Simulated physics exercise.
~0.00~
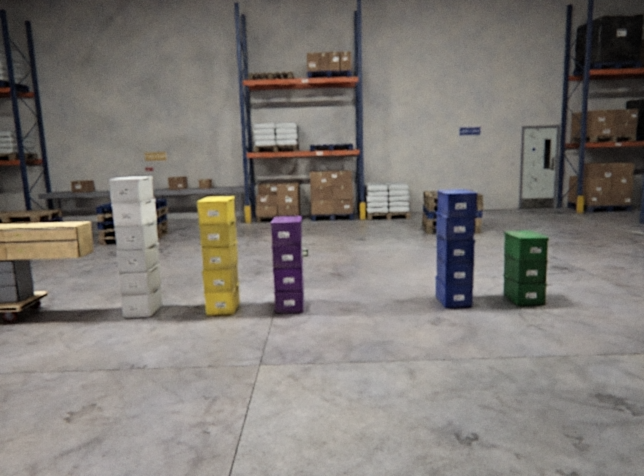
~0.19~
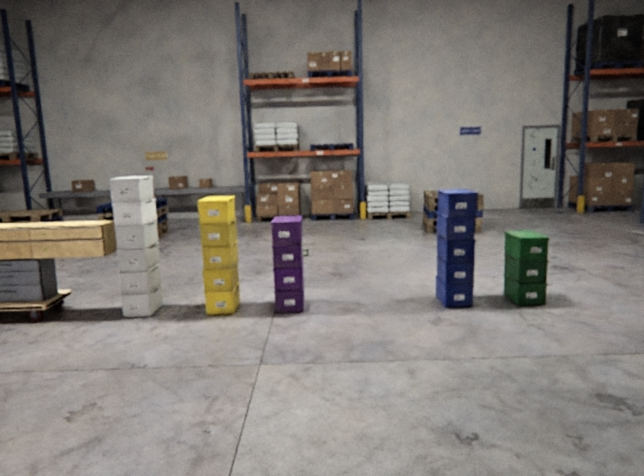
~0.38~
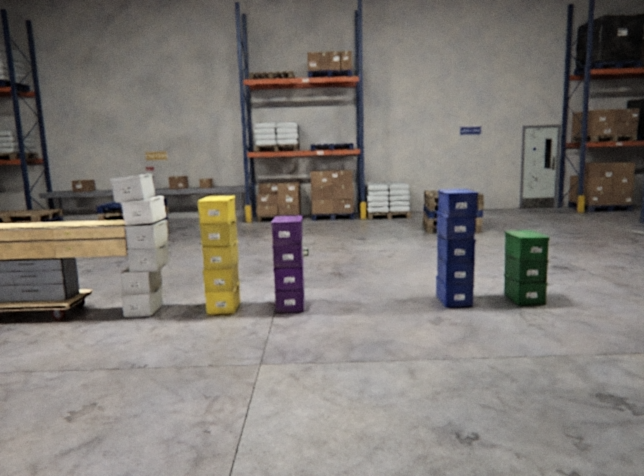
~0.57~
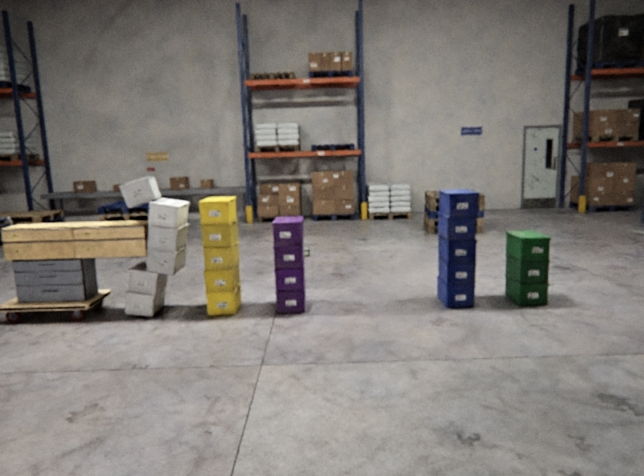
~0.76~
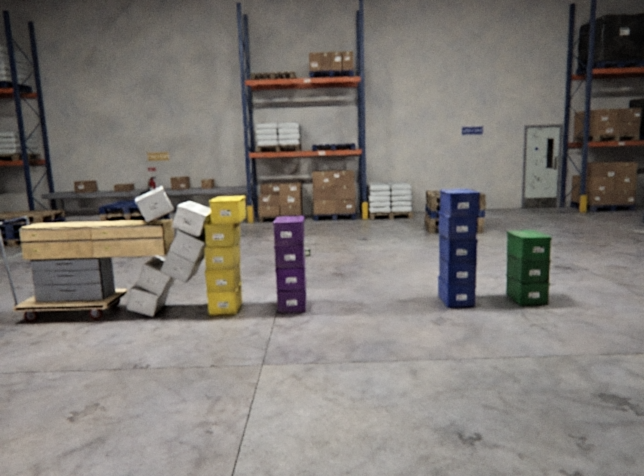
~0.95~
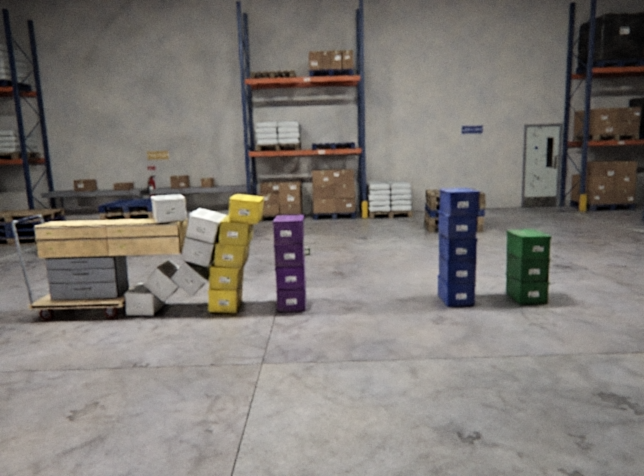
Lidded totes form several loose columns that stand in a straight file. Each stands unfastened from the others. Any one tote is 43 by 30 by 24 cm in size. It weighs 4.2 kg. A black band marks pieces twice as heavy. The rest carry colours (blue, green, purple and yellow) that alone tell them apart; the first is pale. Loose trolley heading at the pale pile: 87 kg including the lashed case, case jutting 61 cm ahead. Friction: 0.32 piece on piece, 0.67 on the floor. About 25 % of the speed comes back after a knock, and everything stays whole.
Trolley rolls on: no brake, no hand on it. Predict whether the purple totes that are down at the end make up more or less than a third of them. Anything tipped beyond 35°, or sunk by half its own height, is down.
Prediction: More than a third.
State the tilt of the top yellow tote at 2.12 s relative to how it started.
Around 5° from its start.
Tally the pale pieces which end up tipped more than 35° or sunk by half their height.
I count 5 of the pale pieces.
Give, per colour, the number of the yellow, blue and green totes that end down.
Count - yellow = 4; blue = 0; green = 0.
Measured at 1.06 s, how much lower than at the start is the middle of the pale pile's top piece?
Some 20 centimetres.
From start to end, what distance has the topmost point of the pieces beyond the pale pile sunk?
By about 0 cm, start to end.
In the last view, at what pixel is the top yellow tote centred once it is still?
Its centre ends up near pixel (398, 272) in the last picture.
By 1.06 s, 5 of the pale pile down; none of the 4 purple totes down (0 of 17 in all colours); top purple tote unmoved; top yellow tote tilted 10°.
By 1.34 s, 5 of the pale pile down; none of the 4 purple totes down (0 of 17 in all colours); top purple tote moved 15 cm; top yellow tote tilted 22°, 9 cm lower.
By 1.72 s, 5 of the pale pile down; 1 of the 4 purple totes down (5 of 17 in all colours); top purple tote tilted 32°, 14 cm lower; top yellow tote tilted 39°, 38 cm lower.
By 2.12 s, 5 of the pale pile down; 4 of the 4 purple totes down (8 of 17 in all colours); top purple tote on its side; top yellow tote tilted 3°, 62 cm lower.
When it is over (3.1 s), 5 of the pale pile down; 4 of the 4 purple totes down (8 of 17 in all colours); top purple tote upside down; top yellow tote tilted 52°, 75 cm lower. That is 100 per cent. In pixels of the last frame, middles, top purple tote near (426, 292), top yellow tote near (398, 272).
